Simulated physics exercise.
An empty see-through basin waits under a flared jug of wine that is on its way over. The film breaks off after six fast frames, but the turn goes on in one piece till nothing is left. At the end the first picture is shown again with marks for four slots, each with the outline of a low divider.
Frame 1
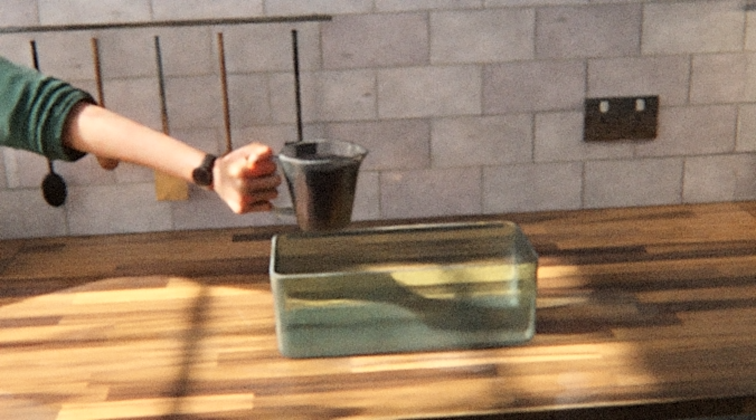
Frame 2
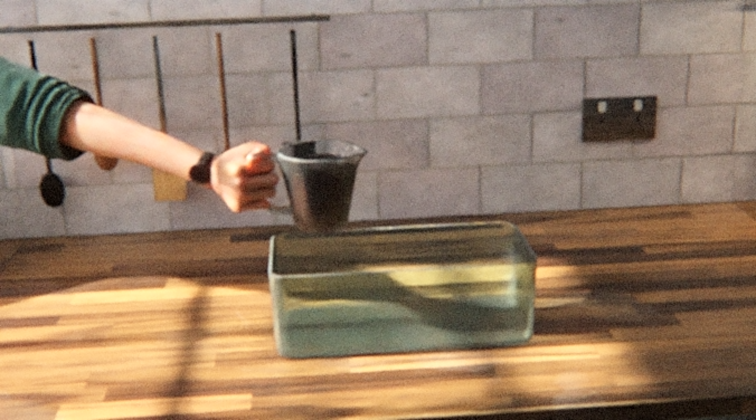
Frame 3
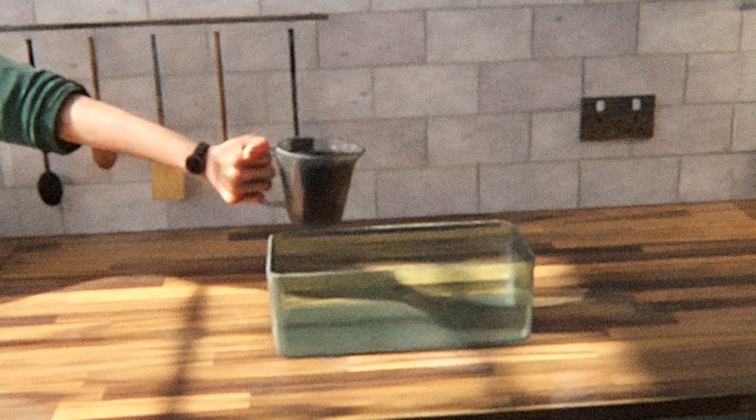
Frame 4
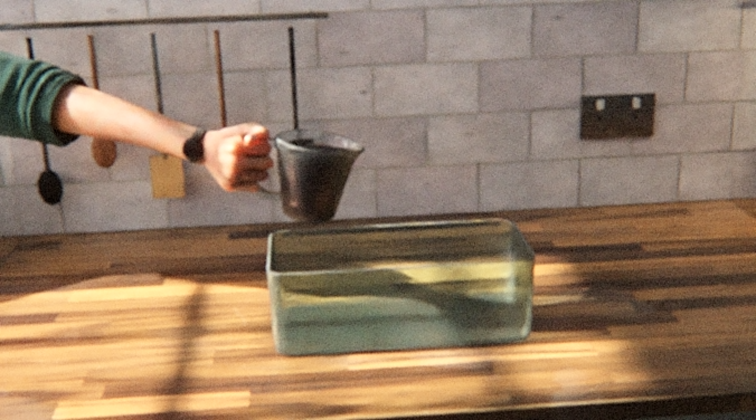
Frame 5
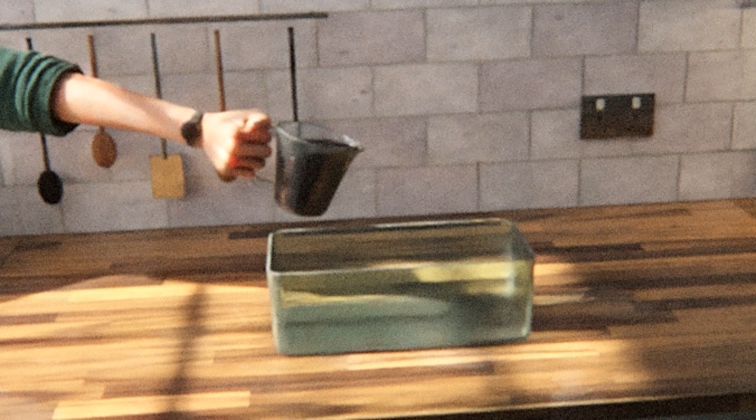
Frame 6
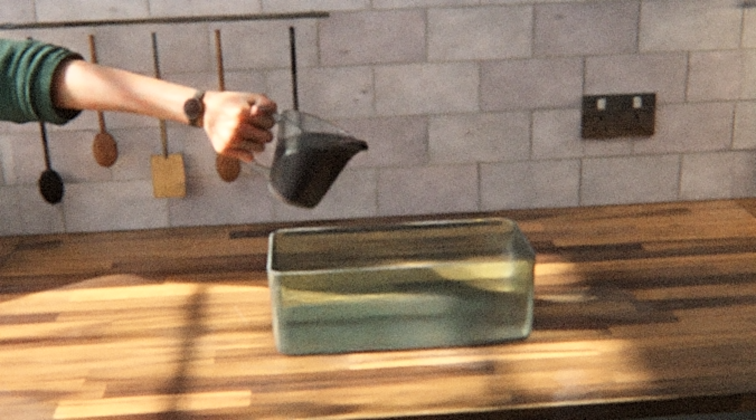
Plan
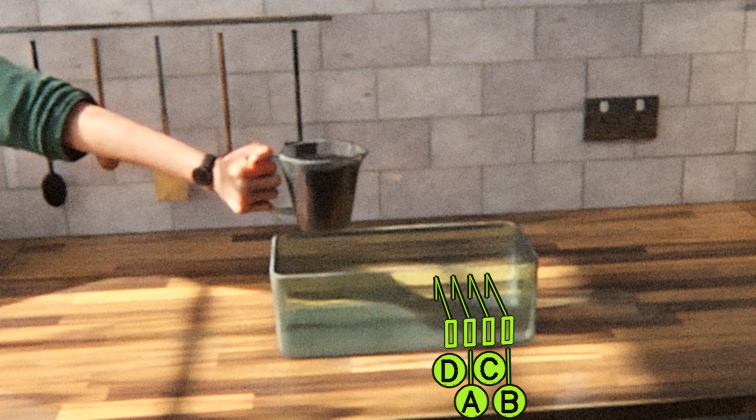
A hand in a green sleeve with a dark wristwatch holds a flared, see-through jug of dark liquid above a clear, greenish rectangular basin on a sunlit wooden counter. Seen from the front and slightly above, utensils hang from a rail at left and a black socket sits at right on grey tiles. The jug starts upright, then tilts steadily rightward until the dark liquid reaches its lip, while the view stays nearly still.
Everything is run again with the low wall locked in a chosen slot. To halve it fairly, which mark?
D works best here.
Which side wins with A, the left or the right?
The left one.
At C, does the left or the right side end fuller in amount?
More ends on the left.
On the marked copy, A at (470, 351); B at (507, 348); C at (489, 350); D at (451, 352).
With A, about 91 % ends left of the wall and 6 % right of it; 3 % is lost outside.
With B, about 89 % ends left of the wall and 9 % right of it.
With C, about 89 % ends left of the wall and 8 % right of it; 3 % is lost outside.
With D, about 40 % ends left of the wall and 58 % right of it.
